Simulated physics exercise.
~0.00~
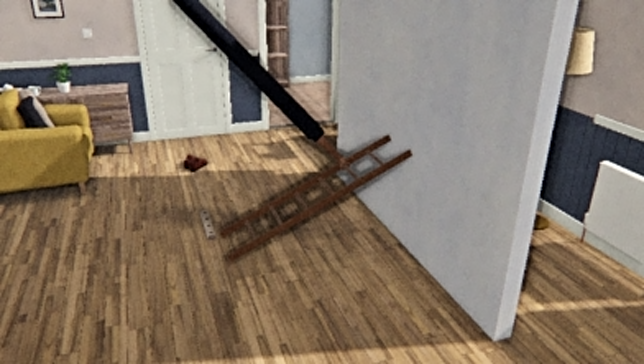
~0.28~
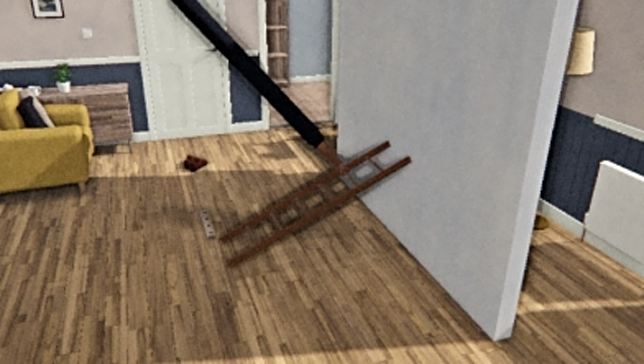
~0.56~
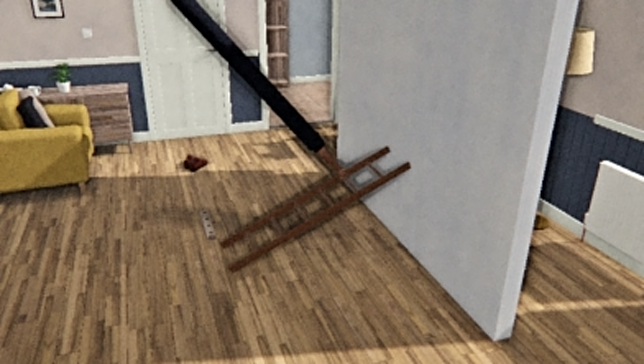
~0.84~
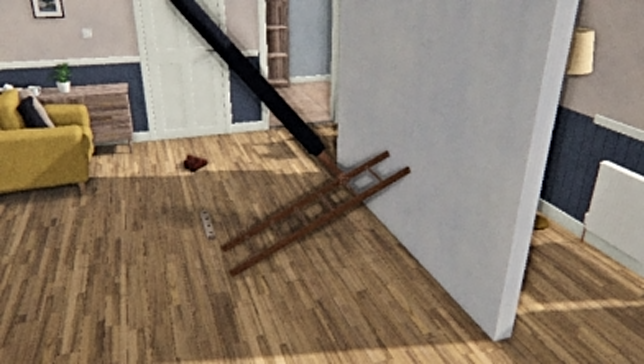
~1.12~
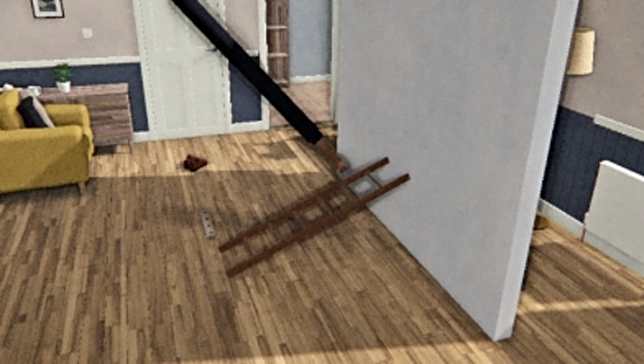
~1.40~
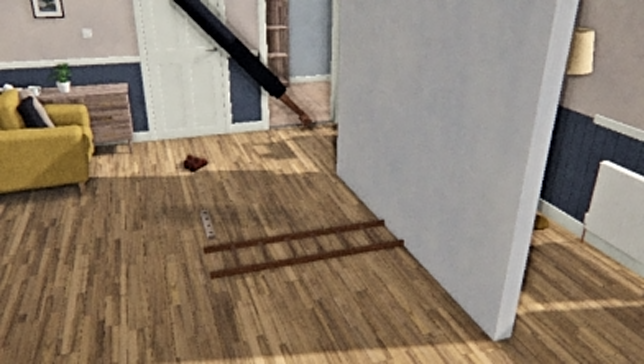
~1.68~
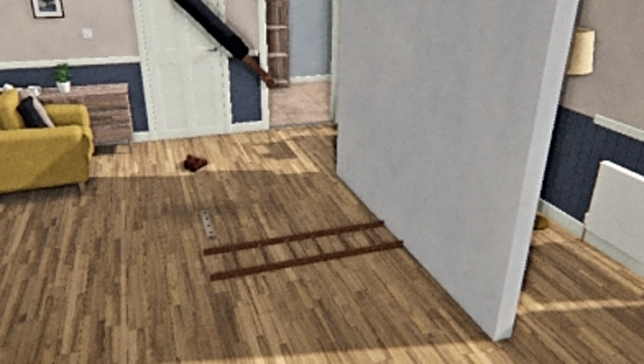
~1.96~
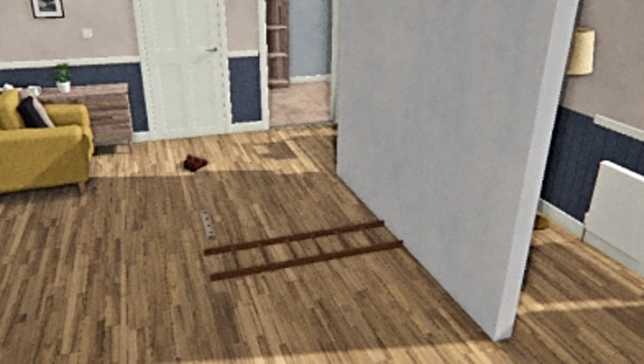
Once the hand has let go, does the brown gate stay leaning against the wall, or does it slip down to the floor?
It slips down. Its foot slides a little to the left and the gate ends up lying flat on the floor, with its right end by the base of the wall.
